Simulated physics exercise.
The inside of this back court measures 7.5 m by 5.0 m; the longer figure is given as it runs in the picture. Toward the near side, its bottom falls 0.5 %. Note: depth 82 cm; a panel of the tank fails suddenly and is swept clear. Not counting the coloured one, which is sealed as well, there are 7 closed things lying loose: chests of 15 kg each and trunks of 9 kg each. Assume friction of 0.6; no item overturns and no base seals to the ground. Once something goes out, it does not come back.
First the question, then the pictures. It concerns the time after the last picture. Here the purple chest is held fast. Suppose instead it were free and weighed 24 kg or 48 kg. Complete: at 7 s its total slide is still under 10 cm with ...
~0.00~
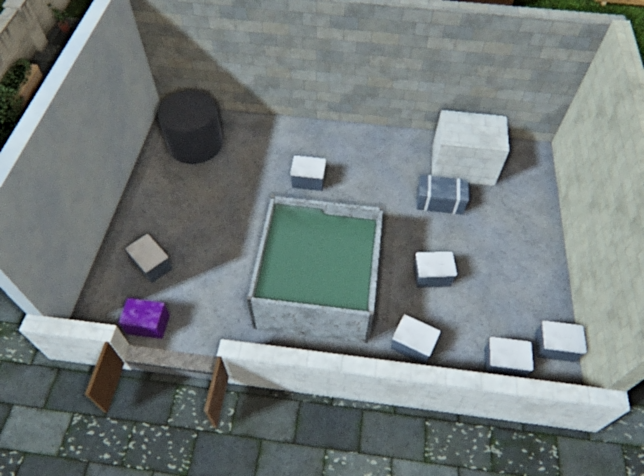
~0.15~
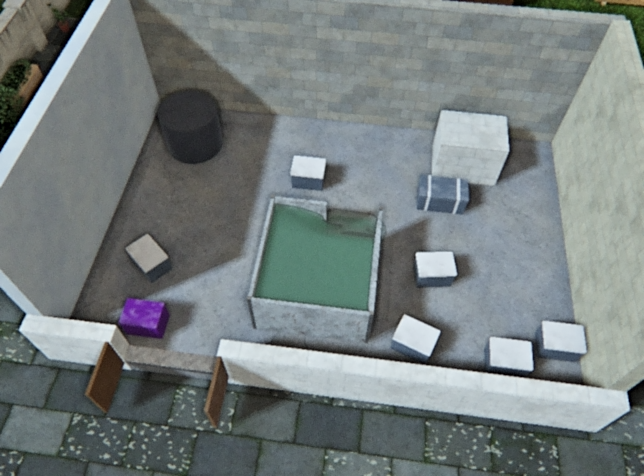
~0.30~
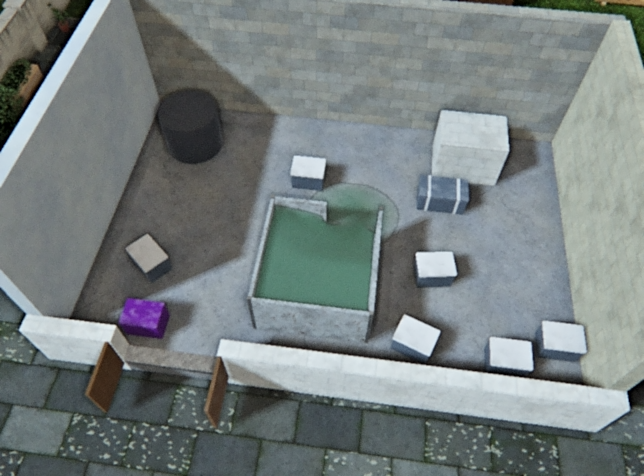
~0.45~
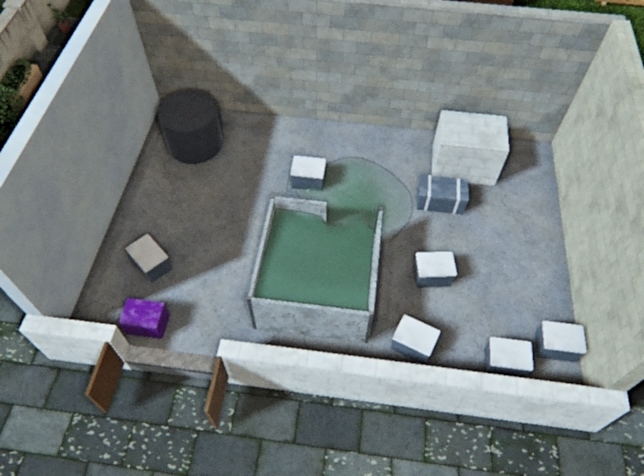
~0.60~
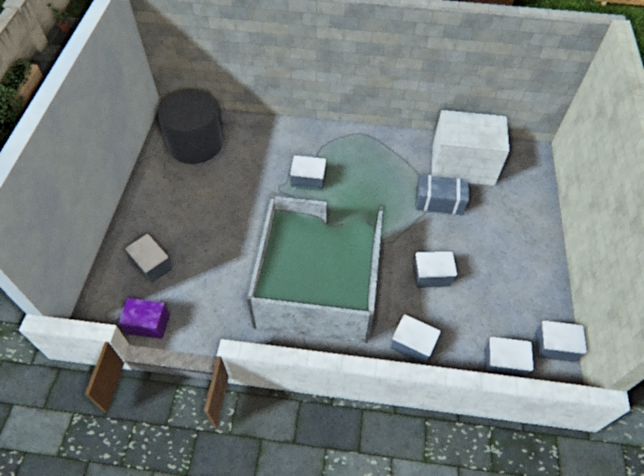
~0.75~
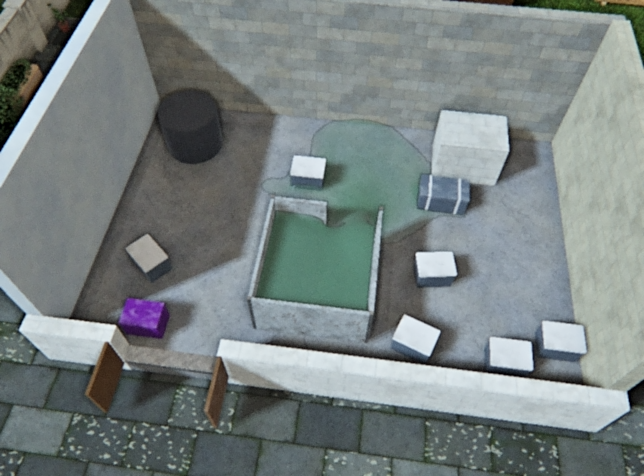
With either weight.
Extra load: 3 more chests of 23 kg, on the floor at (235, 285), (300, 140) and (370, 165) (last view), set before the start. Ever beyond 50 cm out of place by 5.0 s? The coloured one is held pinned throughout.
One after another they come out within the mark, beyond the mark, beyond the mark.
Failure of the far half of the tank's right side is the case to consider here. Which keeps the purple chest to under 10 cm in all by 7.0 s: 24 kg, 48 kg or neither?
Then, in short, the smaller is plenty.
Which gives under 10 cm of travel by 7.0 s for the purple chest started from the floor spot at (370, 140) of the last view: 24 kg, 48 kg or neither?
Going by the scene, both weights fall short.
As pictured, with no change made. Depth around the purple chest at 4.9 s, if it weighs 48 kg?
Close to 0 cm deep.
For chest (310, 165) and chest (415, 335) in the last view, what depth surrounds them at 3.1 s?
I'd put it at 8 cm and 0 cm respectively.
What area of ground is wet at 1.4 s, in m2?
My estimate is roughly 12 m2.
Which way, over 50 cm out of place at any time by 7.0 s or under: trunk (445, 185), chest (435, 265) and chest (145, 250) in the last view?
Taking them in order: Beyond the mark, within the mark, within the mark.
After 1.4 s the purple chest would be 0 cm from its start with 24 kg and 0 cm from its start with 48 kg; 0 cm of water round it then.
After 3.1 s the purple chest would be 0 cm from its start with 24 kg and 0 cm from its start with 48 kg; 0 cm of water round it then.
After 4.9 s the purple chest would be 0 cm from its start with 24 kg and 0 cm from its start with 48 kg; 0 cm of water round it then.
After 7.0 s the purple chest would be 0 cm from its start with 24 kg and 0 cm from its start with 48 kg; 5 cm of water round it then.
